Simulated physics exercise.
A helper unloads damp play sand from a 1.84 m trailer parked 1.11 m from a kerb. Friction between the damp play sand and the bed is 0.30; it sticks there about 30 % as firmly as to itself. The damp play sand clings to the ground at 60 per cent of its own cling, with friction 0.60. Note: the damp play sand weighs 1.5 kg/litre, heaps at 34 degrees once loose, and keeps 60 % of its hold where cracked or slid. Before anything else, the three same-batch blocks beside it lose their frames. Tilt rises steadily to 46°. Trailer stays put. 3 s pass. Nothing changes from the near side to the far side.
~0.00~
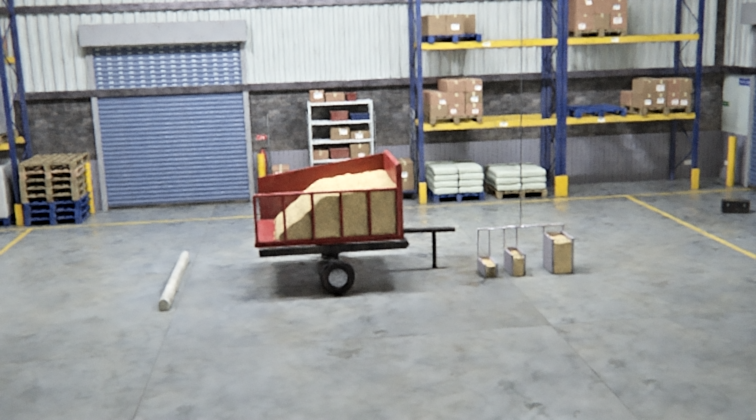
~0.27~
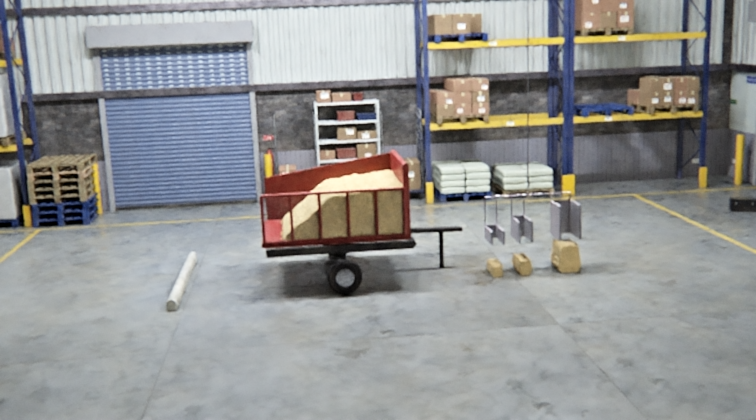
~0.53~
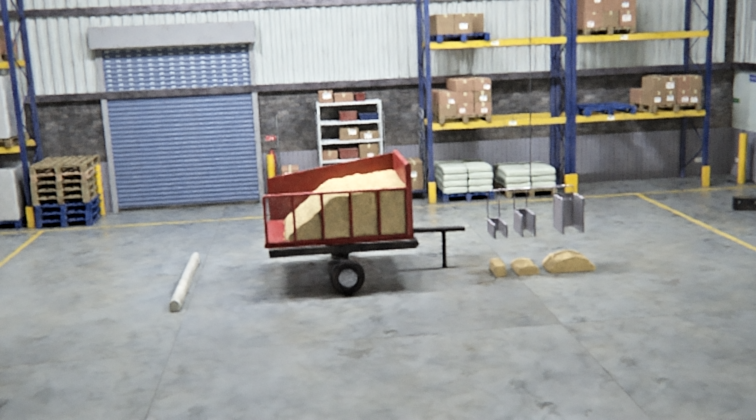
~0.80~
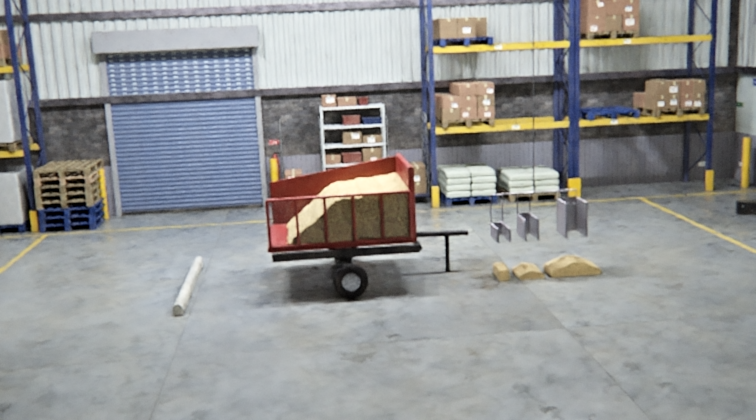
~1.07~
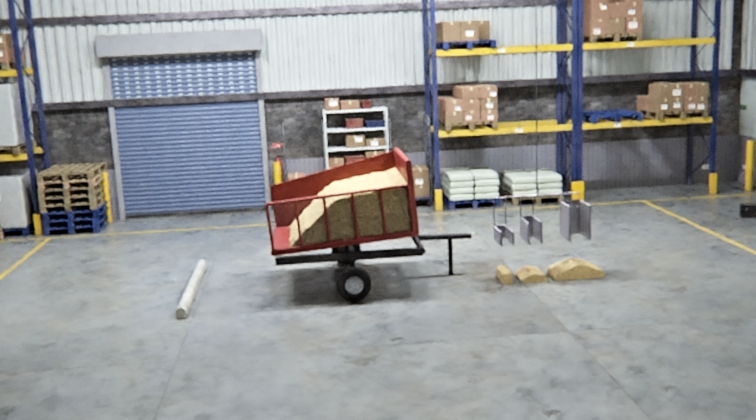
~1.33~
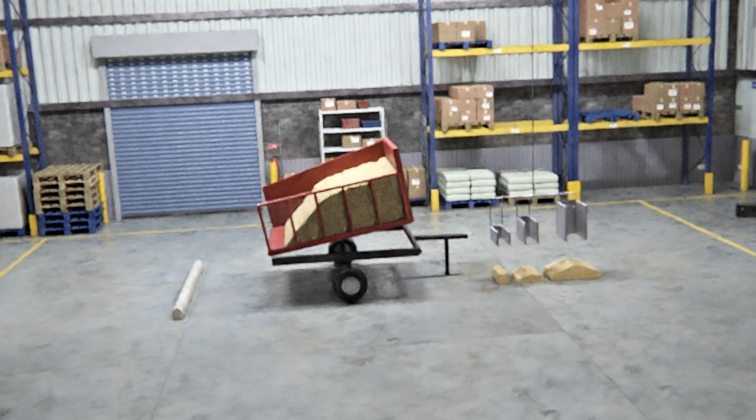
Three metal moulds rise off three blocks of damp sand on the right, and the blocks slump into low mounds, the largest spreading widest. Then the red trailer bed, loaded with pale sand in mid-floor, tilts up at its right end, its sand staying heaped inside. The slightly shifting camera looks across a grey warehouse floor toward a blue shutter, laden racks and a white pole at left.
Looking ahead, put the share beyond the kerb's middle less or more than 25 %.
Smaller than 25 %.
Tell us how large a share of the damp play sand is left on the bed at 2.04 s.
I'd say close to 95 per cent.
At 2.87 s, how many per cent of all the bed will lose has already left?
Reading: Approx. 60 per cent.
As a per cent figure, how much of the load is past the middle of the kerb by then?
About 18 %.
By 2.04 s, the tilt is 24 degrees, 97 % is on the bed and 0 % past the kerb's middle.
By 2.87 s, the tilt is 41 degrees, 37 % is on the bed and 0 % past the kerb's middle.
By 3.71 s, the tilt is 46 degrees, none is on the bed and 17 % past the kerb's middle.
By 4.54 s, the tilt is 46 degrees, none is on the bed and 18 % past the kerb's middle.
By 6.24 s, at the end, the tilt is 46 degrees, none is on the bed and 18 % past the kerb's middle.
